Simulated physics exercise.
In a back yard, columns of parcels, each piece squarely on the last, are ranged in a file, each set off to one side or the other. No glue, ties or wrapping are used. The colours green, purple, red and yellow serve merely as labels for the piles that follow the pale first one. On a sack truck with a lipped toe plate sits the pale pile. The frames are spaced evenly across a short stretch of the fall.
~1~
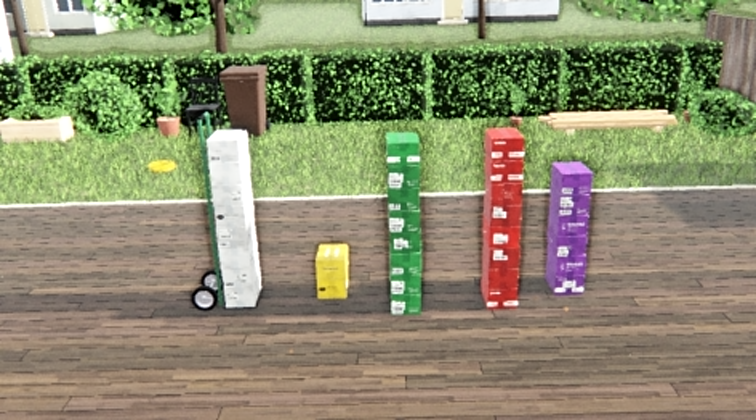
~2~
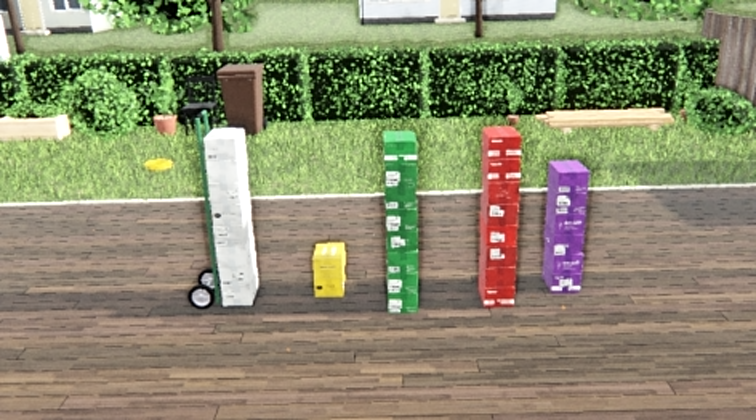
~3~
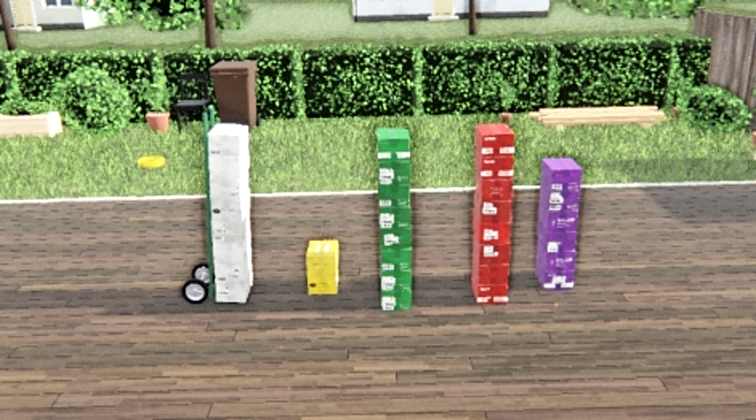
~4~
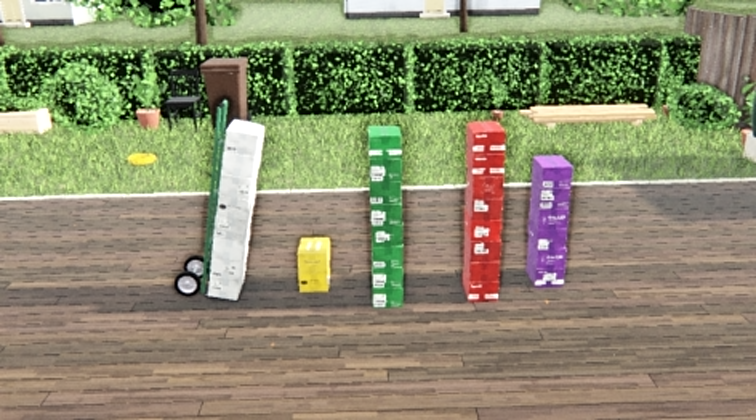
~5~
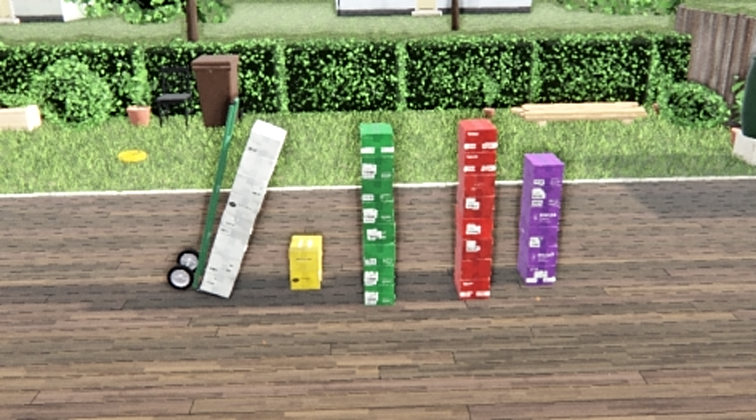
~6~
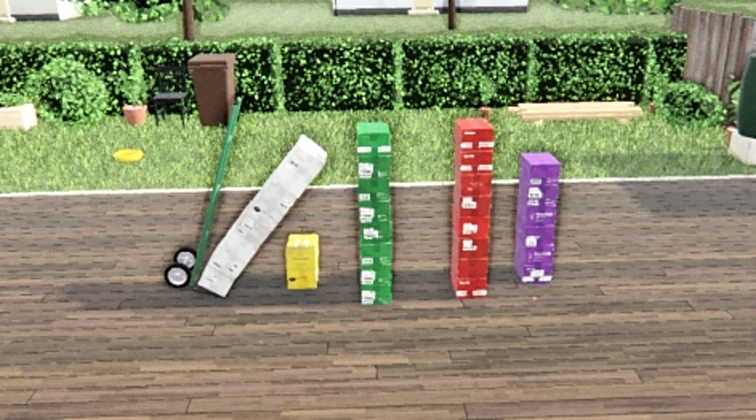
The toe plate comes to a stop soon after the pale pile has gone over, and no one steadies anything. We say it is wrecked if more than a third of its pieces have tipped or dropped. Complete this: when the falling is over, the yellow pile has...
When the falling is over, the yellow pile has stayed up.
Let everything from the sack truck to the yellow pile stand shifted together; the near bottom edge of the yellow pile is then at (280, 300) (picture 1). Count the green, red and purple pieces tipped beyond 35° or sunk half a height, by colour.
Pieces down once it all settles: Green 0, red 0, purple 0.
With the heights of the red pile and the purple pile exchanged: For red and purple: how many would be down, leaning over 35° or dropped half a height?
Red 6, purple 8.
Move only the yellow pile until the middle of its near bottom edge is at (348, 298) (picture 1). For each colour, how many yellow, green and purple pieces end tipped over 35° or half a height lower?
Counting each pile, I get yellow 0, green 7 and purple 6.
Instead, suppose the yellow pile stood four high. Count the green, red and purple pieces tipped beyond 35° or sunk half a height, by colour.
Going pile by pile: Green 8, red 8, purple 5.
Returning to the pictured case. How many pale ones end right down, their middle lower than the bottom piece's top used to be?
I make it 8 all told.
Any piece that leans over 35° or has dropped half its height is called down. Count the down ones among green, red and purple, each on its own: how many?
Green 8, red 8, purple 5.
Just after the last frame, 7 of the pale pile down; none of the 2 yellow parcels down (0 of 24 in all colours); top yellow parcel unmoved; top green parcel moved half its height.
A moment on, 7 of the pale pile down; none of the 2 yellow parcels down (8 of 24 in all colours); top yellow parcel unmoved; top green parcel tilted clearly, half its height lower.
Further on, 7 of the pale pile down; none of the 2 yellow parcels down (16 of 24 in all colours); top yellow parcel unmoved; top red parcel tilted well over, some two heights lower.
Then, 7 of the pale pile down; none of the 2 yellow parcels down (21 of 24 in all colours); top yellow parcel unmoved; top purple parcel on its side.
When it is over, 7 of the pale pile down; none of the 2 yellow parcels down (21 of 24 in all colours); top yellow parcel unmoved; top purple parcel upside down. In pixels of the last frame, middles, top yellow parcel near (304, 252), top purple parcel near (726, 247).
